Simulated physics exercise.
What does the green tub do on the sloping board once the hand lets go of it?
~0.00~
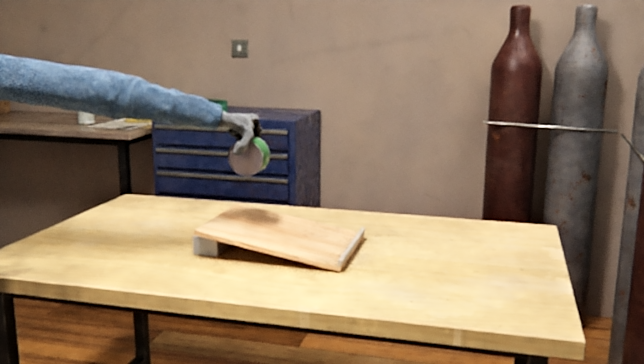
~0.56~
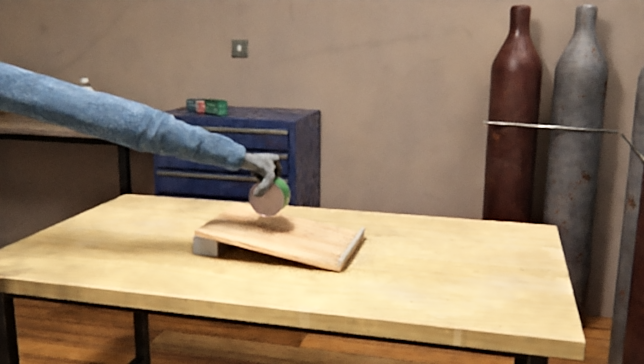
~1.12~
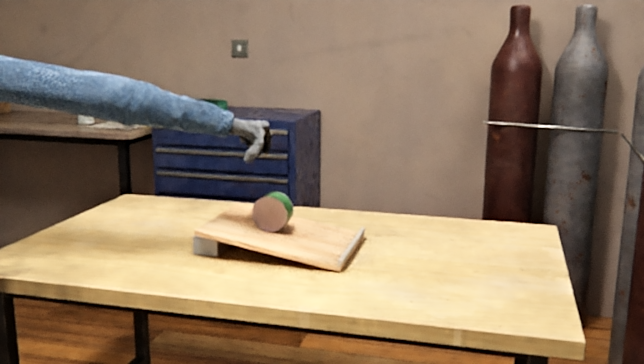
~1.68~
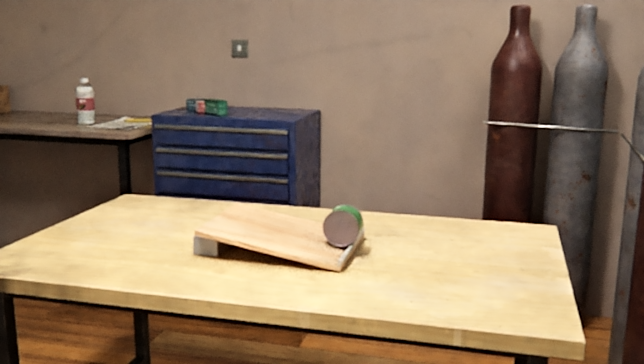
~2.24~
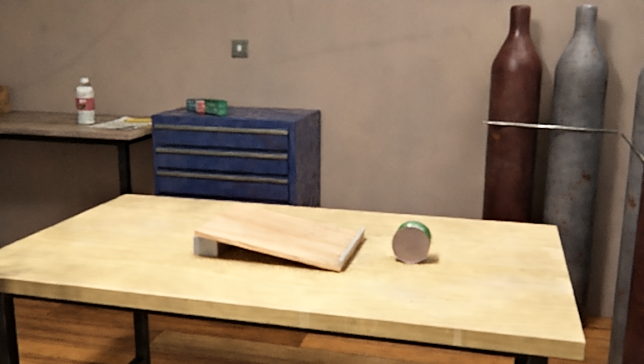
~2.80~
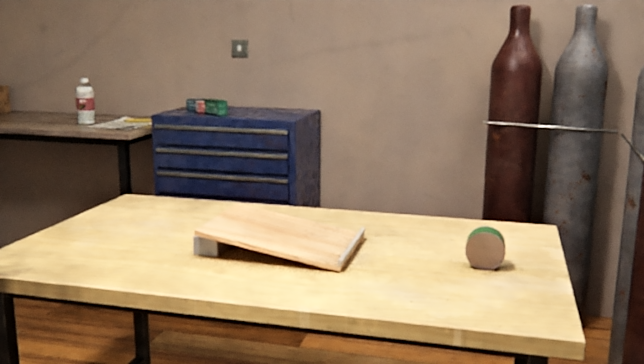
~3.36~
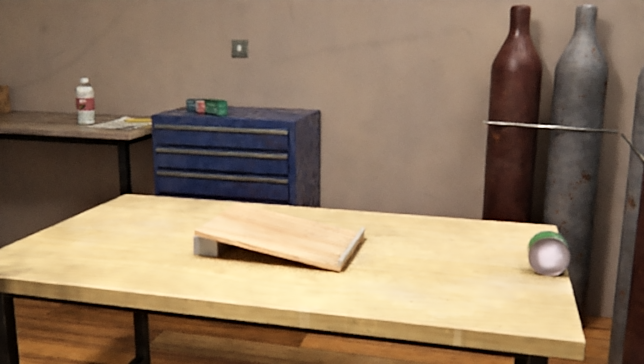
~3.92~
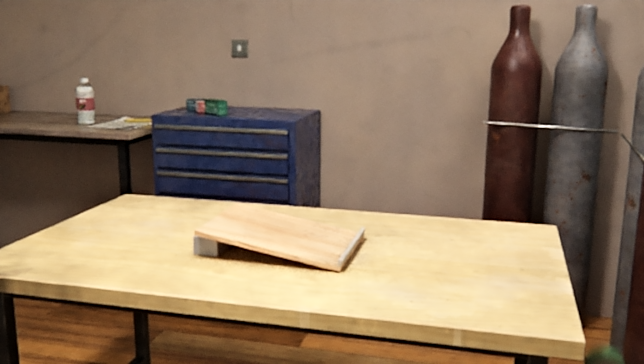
The green tub runs down the board, rolling to the right and off its lower end onto the tabletop.
